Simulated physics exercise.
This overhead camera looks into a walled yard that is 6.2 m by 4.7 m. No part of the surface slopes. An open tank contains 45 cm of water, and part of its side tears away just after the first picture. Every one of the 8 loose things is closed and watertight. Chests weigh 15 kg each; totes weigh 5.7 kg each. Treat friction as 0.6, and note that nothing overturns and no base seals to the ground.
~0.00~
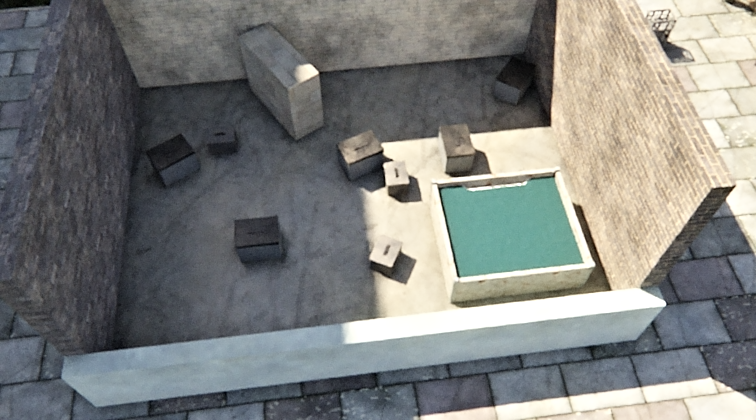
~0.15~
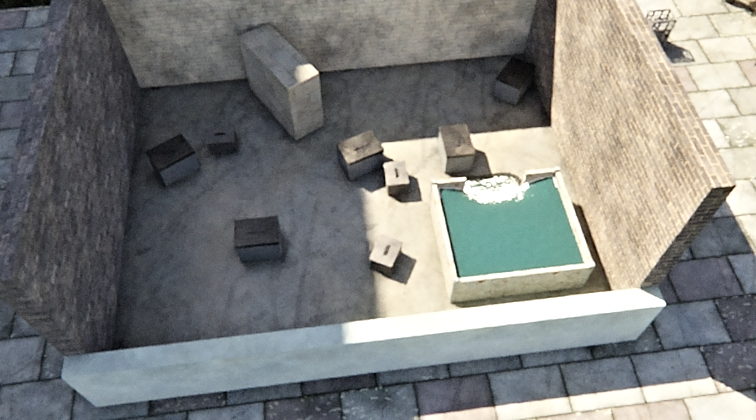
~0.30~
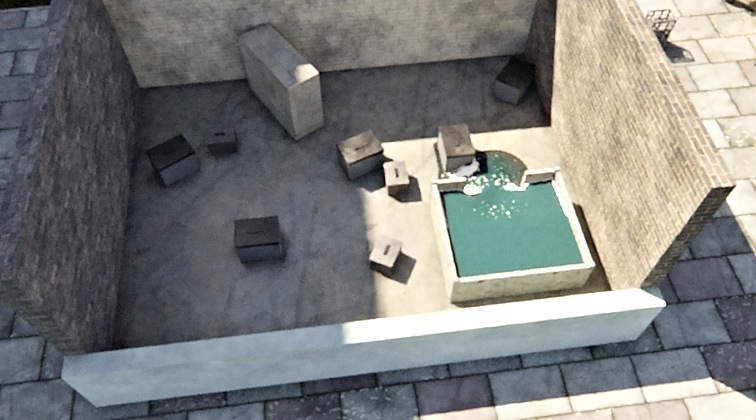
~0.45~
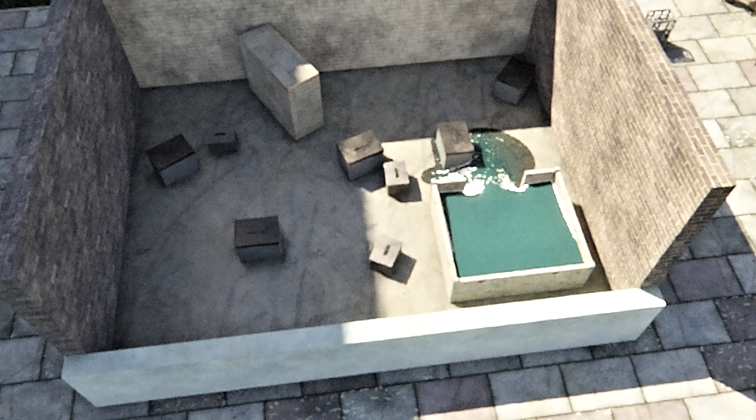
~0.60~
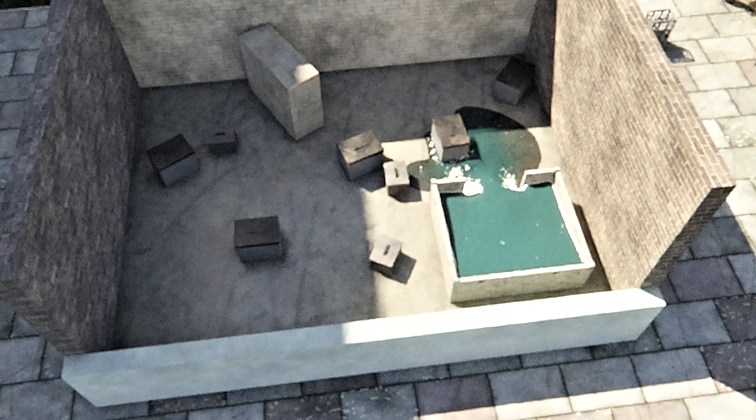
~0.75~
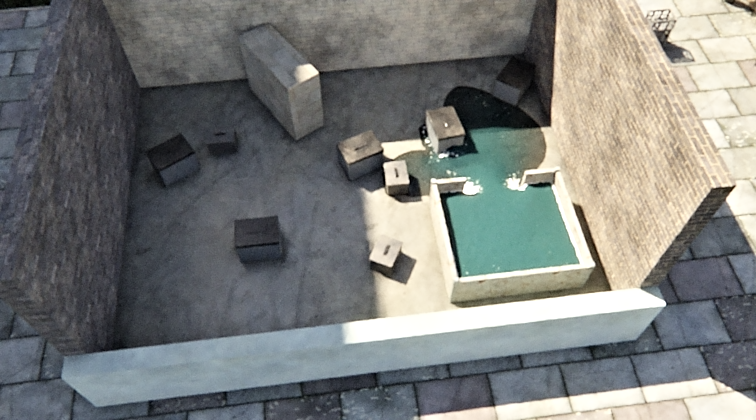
Green water pours through a gap that opens in the back side of a pale, square tank at the right of a walled yard, seen from above by a still camera. Dark-topped grey boxes and a tall pale block stand about the grey floor between brick walls. Foaming at the gap, the water spreads backward across the floor and pushes the nearest box slightly back and left.
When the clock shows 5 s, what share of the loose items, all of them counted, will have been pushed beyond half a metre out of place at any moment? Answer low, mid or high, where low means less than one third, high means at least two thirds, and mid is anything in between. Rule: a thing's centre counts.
Low.
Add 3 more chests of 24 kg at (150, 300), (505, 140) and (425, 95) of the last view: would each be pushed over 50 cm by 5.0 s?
Outcome: Stays within first, breaks the threshold next, breaks the threshold last.
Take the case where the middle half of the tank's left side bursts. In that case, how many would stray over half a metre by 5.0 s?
Then it comes to 4 of them.
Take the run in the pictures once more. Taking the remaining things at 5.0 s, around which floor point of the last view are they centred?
That lands at roughly (319, 173).
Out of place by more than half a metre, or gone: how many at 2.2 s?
I make it 1 by then.
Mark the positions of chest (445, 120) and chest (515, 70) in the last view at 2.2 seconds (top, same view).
First one near (391, 60), second near (505, 47).
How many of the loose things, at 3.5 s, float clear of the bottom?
At that point I count 1.
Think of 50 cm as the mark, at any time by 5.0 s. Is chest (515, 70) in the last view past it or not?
The answer is greater.
After 1.1 s 1 of 8 are over 50 cm from their spots; 0 afloat.
After 2.2 s 1 of 8 are over 50 cm from their spots; 1 afloat.
After 3.5 s 2 of 8 are over 50 cm from their spots; 1 afloat.
After 5.0 s 2 of 8 are over 50 cm from their spots, and 2 have been at some point; 1 afloat.
